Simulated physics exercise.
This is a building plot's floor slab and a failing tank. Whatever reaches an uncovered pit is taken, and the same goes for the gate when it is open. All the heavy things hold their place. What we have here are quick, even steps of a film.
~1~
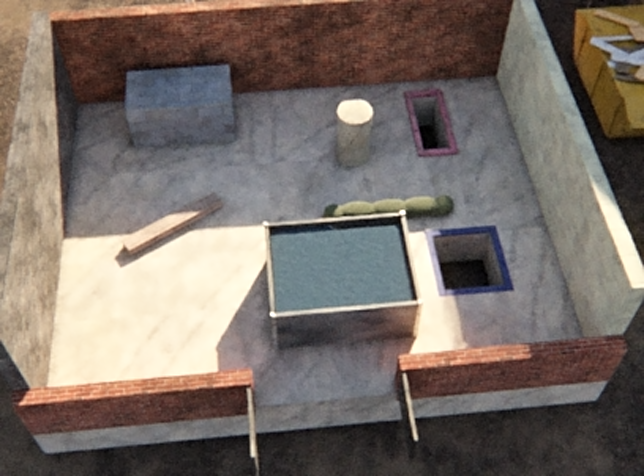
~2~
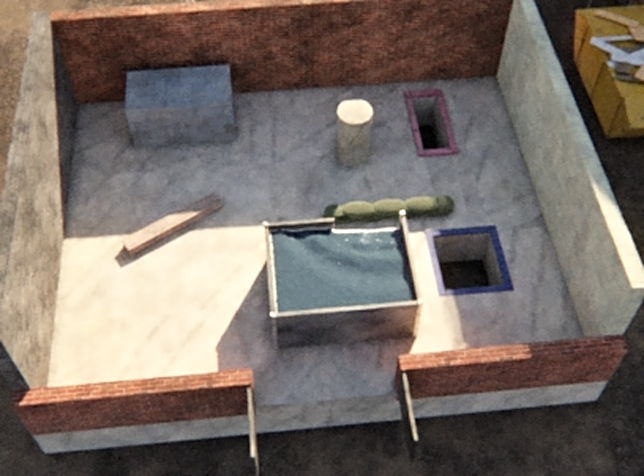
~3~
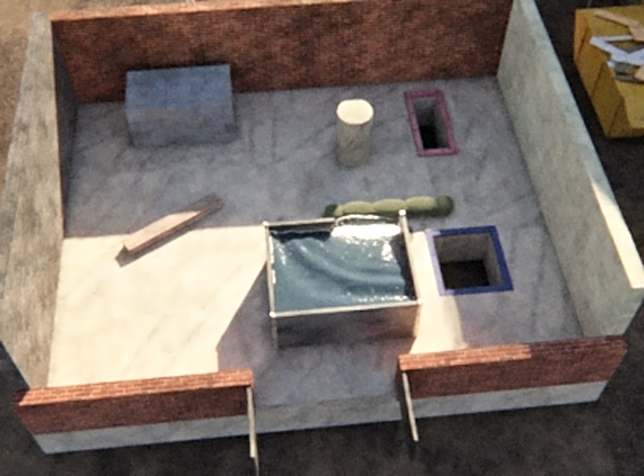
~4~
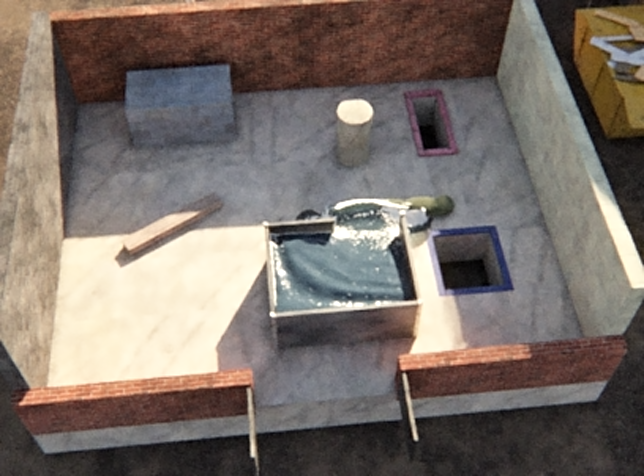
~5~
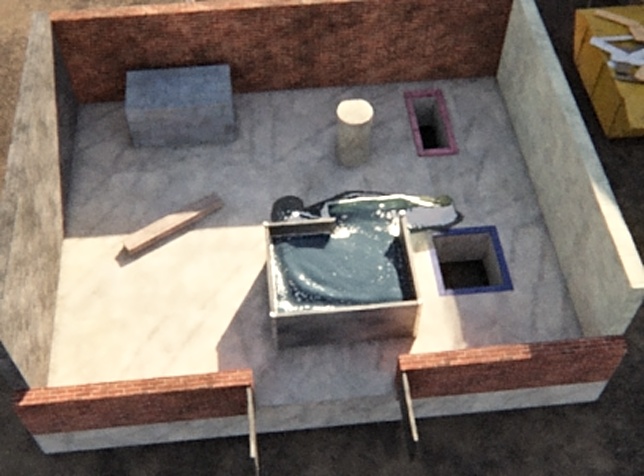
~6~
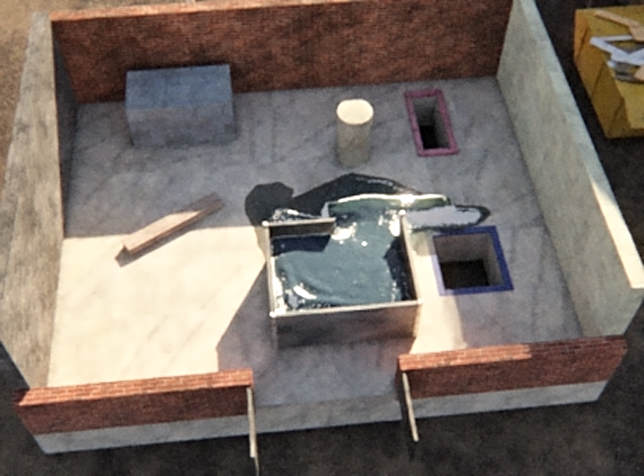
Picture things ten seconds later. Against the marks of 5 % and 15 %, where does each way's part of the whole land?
My prediction: The gate soaks up scarcely any - beneath five per cent; the pink pit soaks up a medium amount - five to fifteen per cent; the blue pit soaks up a great deal - past fifteen per cent.
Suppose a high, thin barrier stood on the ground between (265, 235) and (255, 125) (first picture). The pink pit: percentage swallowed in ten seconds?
About 14 percent goes into the pink pit.
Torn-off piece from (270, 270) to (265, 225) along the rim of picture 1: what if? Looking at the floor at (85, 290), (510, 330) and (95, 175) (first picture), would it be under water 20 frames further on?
The first would be drenched, the second still unwetted and the third drenched.
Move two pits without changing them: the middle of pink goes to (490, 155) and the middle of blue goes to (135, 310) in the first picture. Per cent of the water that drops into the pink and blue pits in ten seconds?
Percentages by pit: Pink at 12, blue at 10.
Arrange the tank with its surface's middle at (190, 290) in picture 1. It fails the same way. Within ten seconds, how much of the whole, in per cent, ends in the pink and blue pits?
The pink pit gets roughly 15 per cent and the blue pit roughly 4 per cent.
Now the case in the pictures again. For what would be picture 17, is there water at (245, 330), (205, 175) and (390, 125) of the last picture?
In turn, the three spots are high and dry, soaked and soaked.
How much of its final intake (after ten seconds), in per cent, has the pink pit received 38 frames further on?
Some 90 in a hundred.
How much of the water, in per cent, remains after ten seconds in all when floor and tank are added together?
My estimate is some 70 percent.
A moment on, water covers 35 % of the floor; the gate 0 %, the pink pit 0 %, the blue pit 2 %.
Next, water covers 50 % of the floor; the gate 0 %, the pink pit 3 %, the blue pit 5 %.
Then, water covers 65 % of the floor; the gate 0 %, the pink pit 5 %, the blue pit 10 %.
Later, water covers 80 % of the floor; the gate 0 %, the pink pit 7 %, the blue pit 16 %.
In the end, water covers 95 % of the floor; the gate 1 %, the pink pit 8 %, the blue pit 21 %.
